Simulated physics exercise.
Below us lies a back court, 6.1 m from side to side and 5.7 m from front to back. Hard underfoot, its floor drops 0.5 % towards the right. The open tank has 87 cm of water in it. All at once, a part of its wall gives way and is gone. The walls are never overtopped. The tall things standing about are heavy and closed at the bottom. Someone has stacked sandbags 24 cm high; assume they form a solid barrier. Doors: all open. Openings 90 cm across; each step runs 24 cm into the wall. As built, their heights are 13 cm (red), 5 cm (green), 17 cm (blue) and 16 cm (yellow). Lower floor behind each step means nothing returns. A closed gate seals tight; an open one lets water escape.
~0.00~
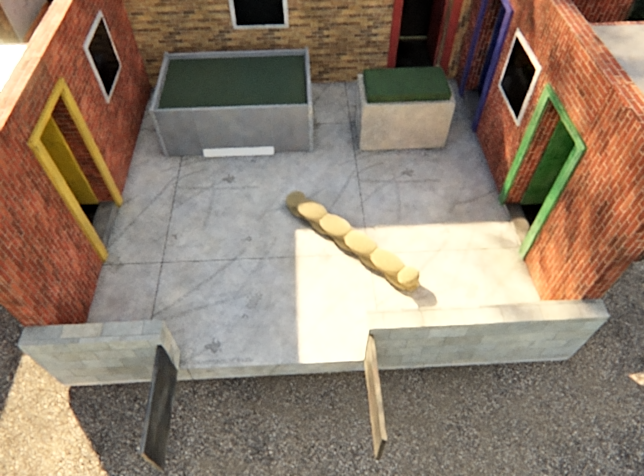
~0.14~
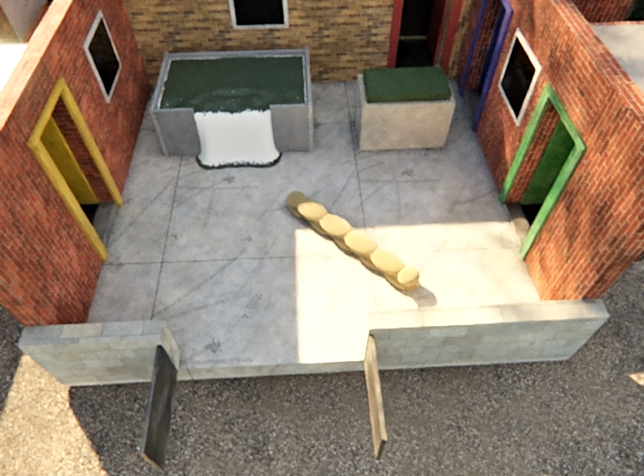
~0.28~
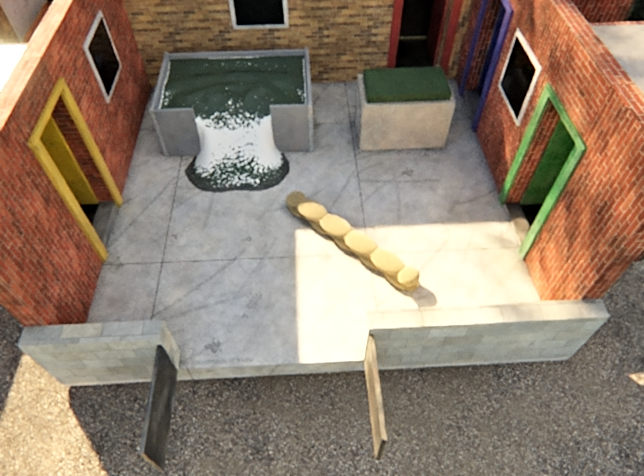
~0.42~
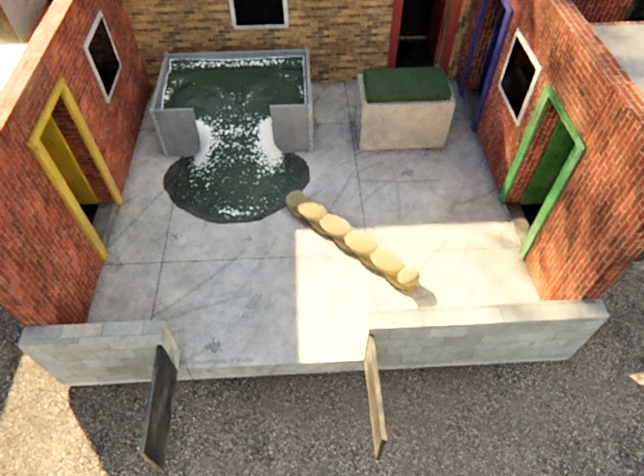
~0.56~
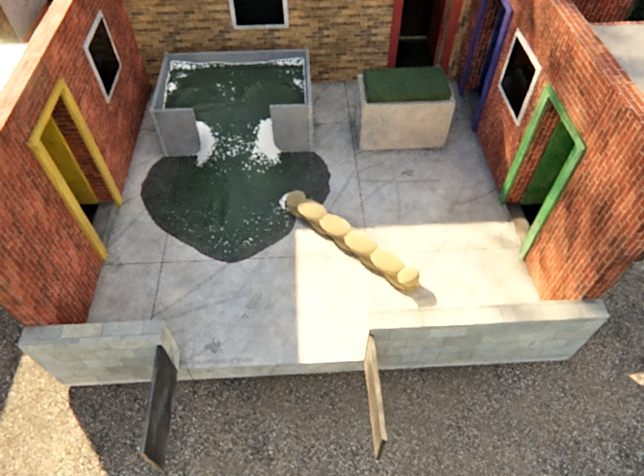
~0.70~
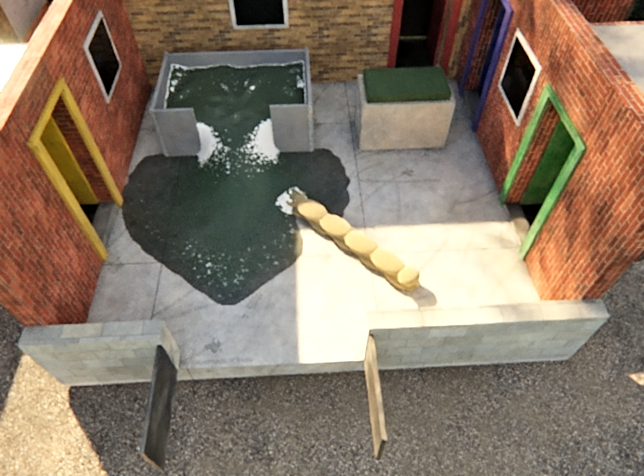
The clip opens on a walled courtyard with still, dark green water in an open gray tank at the back. Part of the tank's front wall vanishes and foaming water pours out, spreading across the floor in a widening dark pool that reaches the sandbags' near end and nears the yellow door.
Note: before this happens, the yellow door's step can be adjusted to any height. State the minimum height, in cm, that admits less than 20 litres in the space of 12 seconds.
11 cm, roughly.
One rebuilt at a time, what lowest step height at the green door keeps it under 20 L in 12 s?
Roughly 5.5 cm at the green door.
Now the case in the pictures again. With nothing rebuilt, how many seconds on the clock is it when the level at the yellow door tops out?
Peak: Close to 1.6 s.
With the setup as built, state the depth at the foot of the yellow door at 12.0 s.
Lab note: Depth approx. 2.0 cm.
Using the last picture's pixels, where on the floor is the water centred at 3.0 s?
Centre of the water: Approx. (238, 188) px.
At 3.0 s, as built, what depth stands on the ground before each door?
Door by door in centimetres - red 0, green 8, blue 0, yellow 12.
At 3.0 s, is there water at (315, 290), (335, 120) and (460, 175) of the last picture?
1: Awash; 2: Unwetted; 3: Awash.
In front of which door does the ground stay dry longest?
I'd say the red one.
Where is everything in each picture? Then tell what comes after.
Still water, 87 cm deep, in the open tank at (235, 82); the yellow door at (86, 183) is dry, in the first frame.
The front is at (208, 166), 0.3 m from the gap at (237, 136); 0.3 m2 of floor is wet, 87 cm left at the back, in the second frame.
Water pours out at (237, 139) and has run 0.9 m, to (216, 189); about 15 cm deep outside, 83 cm at the back, in the third frame.
Water pours out at (238, 139) and has run 1.5 m, to (221, 220); about 10 cm deep outside, 74 cm at the back, in the fourth frame.
The gap is at (238, 140), the front 2.3 m out at (225, 257); the back of the open tank holds 74 cm, in the fifth frame.
Water pours out at (238, 140) and has run 3.0 m, to (226, 300); about 6 cm deep outside, 70 cm at the back; 0.3 m in a straight line remain to the yellow door at (86, 183), in the sixth frame.
After 1.4 s water covers 45 % of the floor, deepest (44 cm) near (237, 156); 14 cm at the yellow door, 0 litres in over its 16 cm step.
After 3.0 s water covers 65 % of the floor, deepest (26 cm) near (117, 262); 12 cm at the yellow door, 2 litres in over its 16 cm step.
After 12.0 s water covers 95 % of the floor, deepest (8 cm) near (451, 87); 2 cm at the yellow door, 2 litres in over its 16 cm step.
At the yellow door as built, the water arrived by 0.8 s and peaked near 18 cm at 1.6 s.
With a step of 9 cm, 38 litres would have come in within the 12 s; with 12.5 cm, 11 litres. So under 20 litres takes about 11 cm.
